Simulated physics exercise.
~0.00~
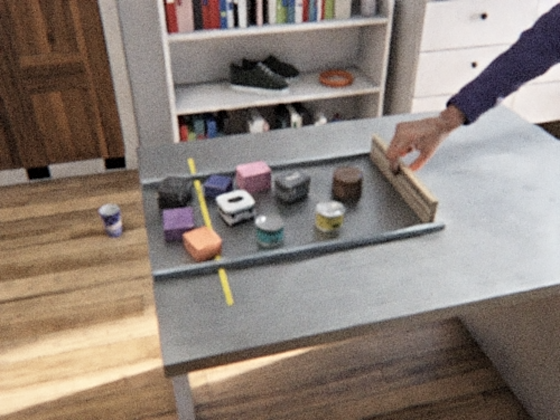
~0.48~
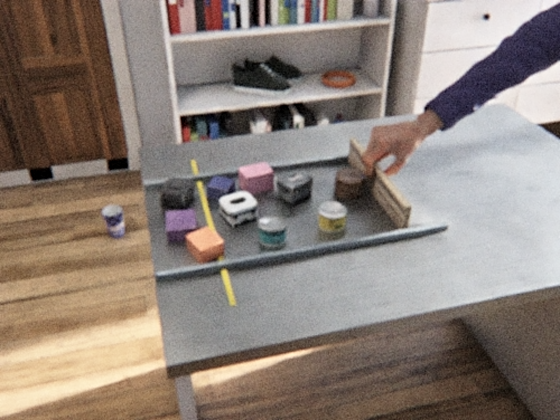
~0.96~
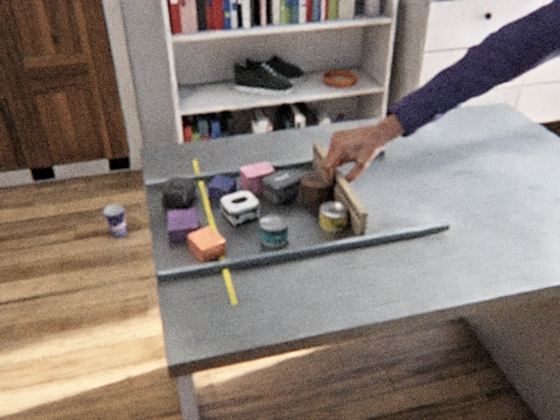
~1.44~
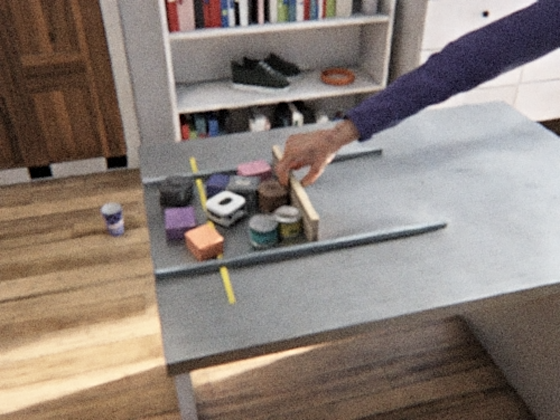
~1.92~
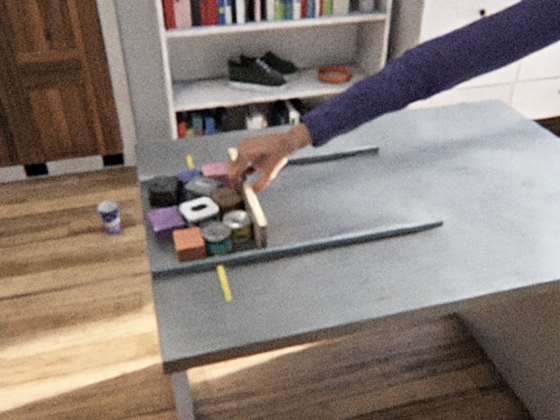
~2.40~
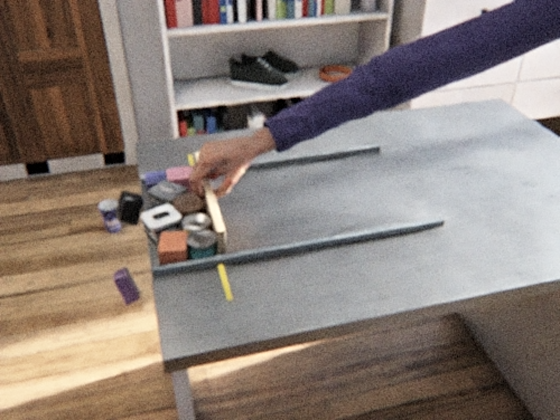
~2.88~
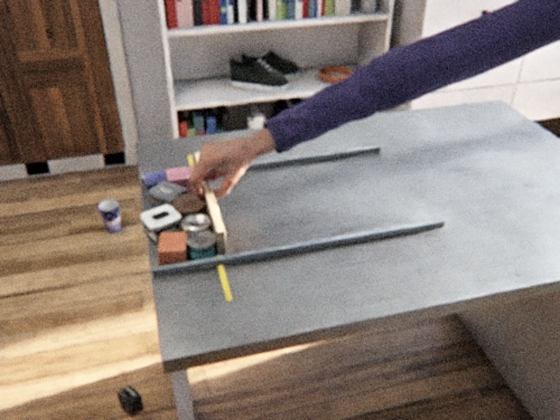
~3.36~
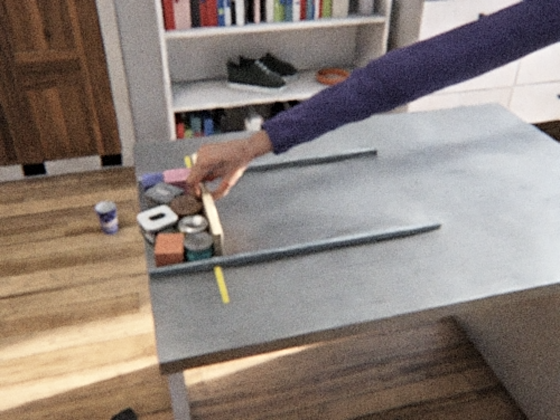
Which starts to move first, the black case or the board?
The board starts to move first, as the hand slides it left, and the black case only moves later, once the objects are crowded toward the table edge.
